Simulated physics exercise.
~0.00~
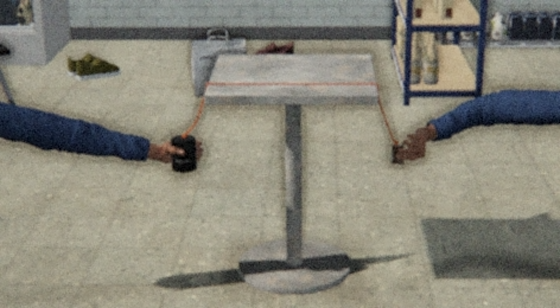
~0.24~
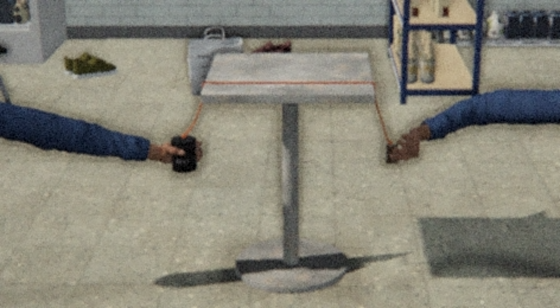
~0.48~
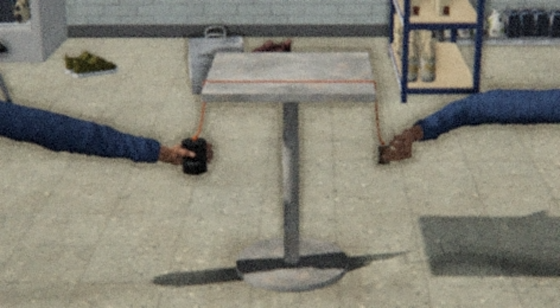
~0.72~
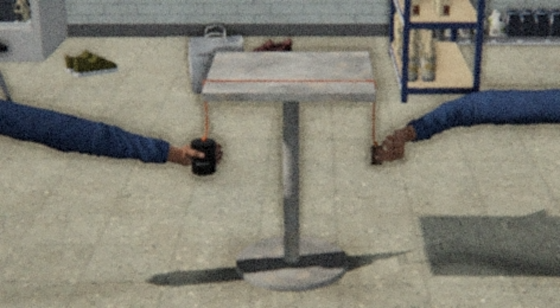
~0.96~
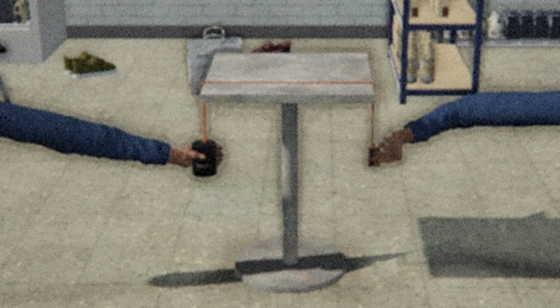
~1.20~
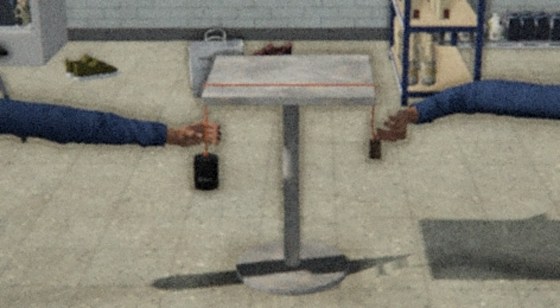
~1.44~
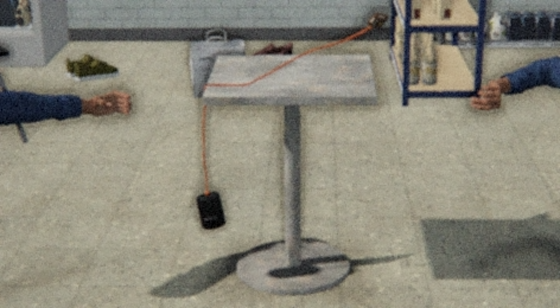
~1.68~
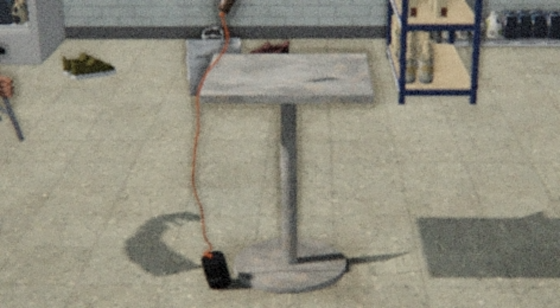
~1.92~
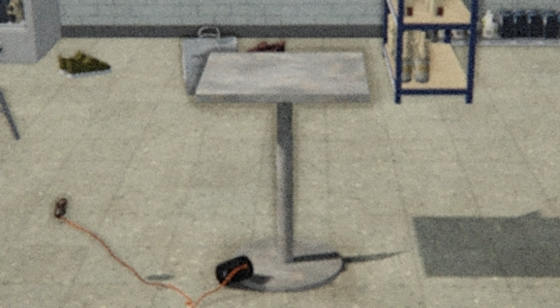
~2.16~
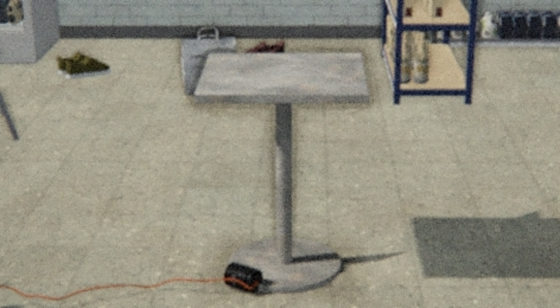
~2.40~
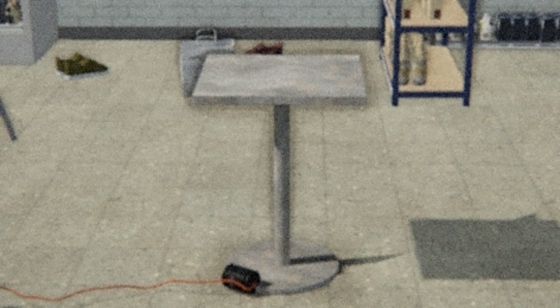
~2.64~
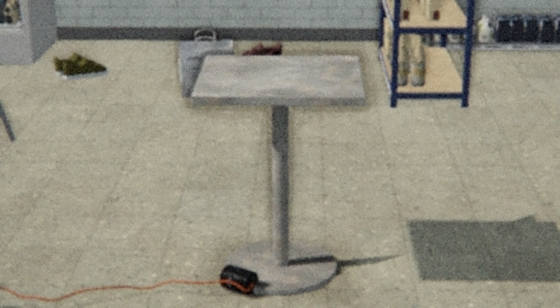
We see two hands holding a black jar and a small matchbox on a string draped over a side table; they let go, the jar drops left, the matchbox flies up over the top and falls left, and the jar ends on its side by the base.
